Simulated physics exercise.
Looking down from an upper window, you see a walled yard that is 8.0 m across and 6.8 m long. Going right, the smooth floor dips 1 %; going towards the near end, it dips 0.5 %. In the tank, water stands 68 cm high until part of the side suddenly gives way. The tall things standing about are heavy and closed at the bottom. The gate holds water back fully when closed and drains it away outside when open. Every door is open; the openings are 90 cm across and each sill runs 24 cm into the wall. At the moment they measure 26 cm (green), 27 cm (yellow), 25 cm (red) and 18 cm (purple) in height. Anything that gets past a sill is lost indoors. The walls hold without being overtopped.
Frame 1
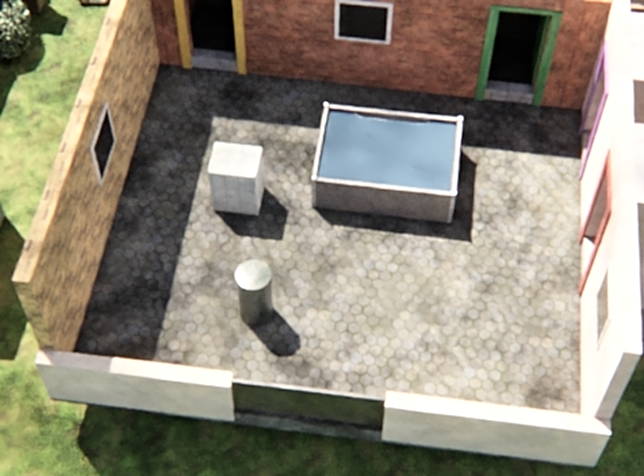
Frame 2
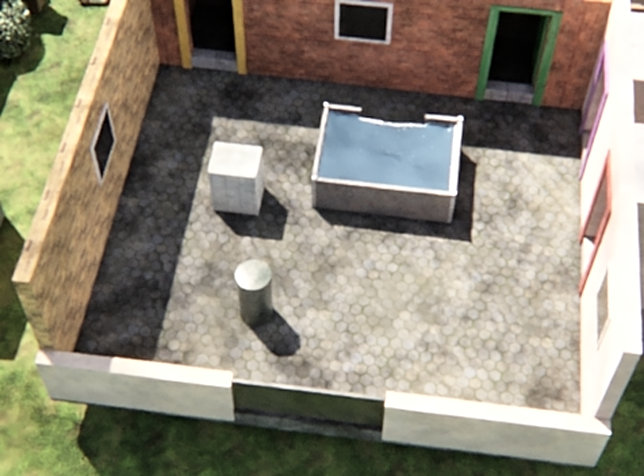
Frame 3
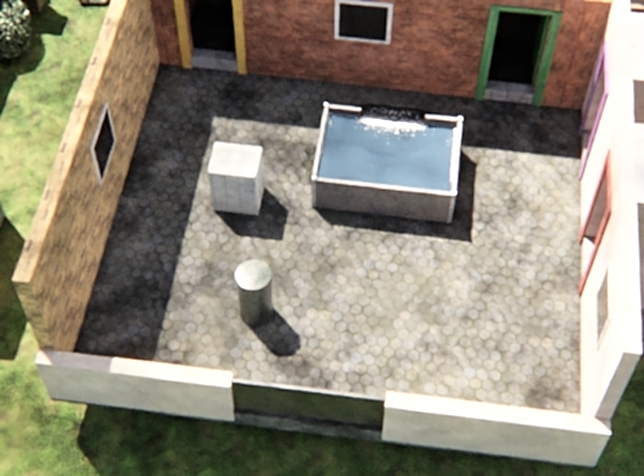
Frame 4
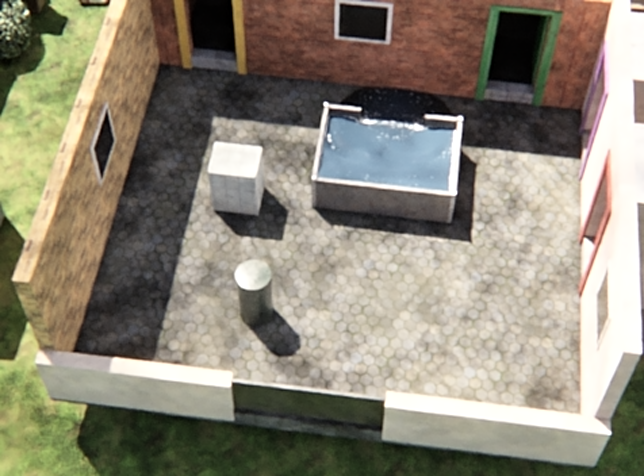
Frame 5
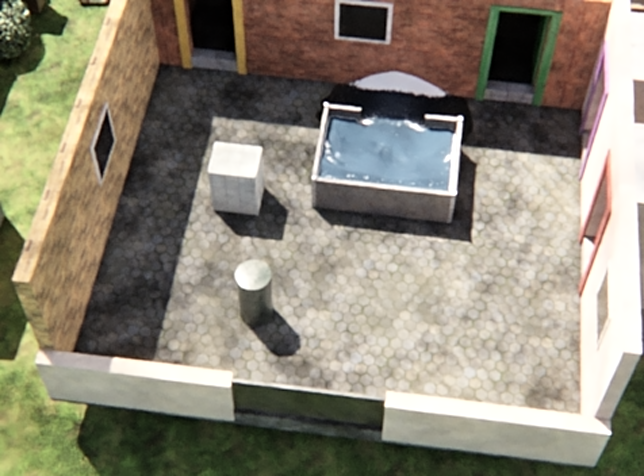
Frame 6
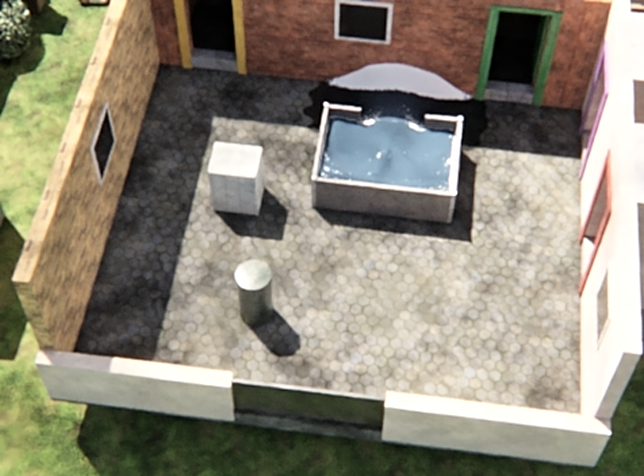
Water pours through a gap in the tank's far side and spreads toward the brick wall.
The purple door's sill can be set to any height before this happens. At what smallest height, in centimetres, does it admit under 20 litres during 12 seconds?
At about 19 centimetres.
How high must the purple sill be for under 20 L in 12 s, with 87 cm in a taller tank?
Minimum height: Approx. 26 cm.
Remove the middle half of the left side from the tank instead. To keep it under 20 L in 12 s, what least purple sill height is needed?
Then it needs around 8.0 cm.
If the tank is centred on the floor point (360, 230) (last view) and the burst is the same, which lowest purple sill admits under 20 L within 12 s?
About 17 cm.
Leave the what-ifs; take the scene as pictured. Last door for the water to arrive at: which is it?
Answer: Red.
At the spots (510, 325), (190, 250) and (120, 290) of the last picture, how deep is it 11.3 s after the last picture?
Depths of roughly 7 cm, 2 cm and 2 cm, in that order.
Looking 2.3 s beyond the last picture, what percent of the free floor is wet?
Wet: Close to 35 %.
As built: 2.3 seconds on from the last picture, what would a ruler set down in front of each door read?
Centimetres: Green = 9, yellow = 5, red = 4, purple = 23.
Then, 0.7 s after the last picture water covers 10 % of the floor, deepest (48 cm) near (395, 94); it has not reached the purple door.
Then, 2.3 s after the last picture water covers 35 % of the floor, deepest (27 cm) near (395, 94); 23 cm at the purple door, 18 litres in over its 18 cm sill.
Then, 11.3 s after the last picture water covers 95 % of the floor, deepest (11 cm) near (458, 427); 6 cm at the purple door, 29 litres in over its 18 cm sill.
At the purple door as built, the water peaked near 25 cm, 1.5 s after the last picture.
With a sill of 15.5 cm, 53 litres would have come in within the 12 s; with 21 cm, 12 litres. So under 20 litres takes about 19 cm.
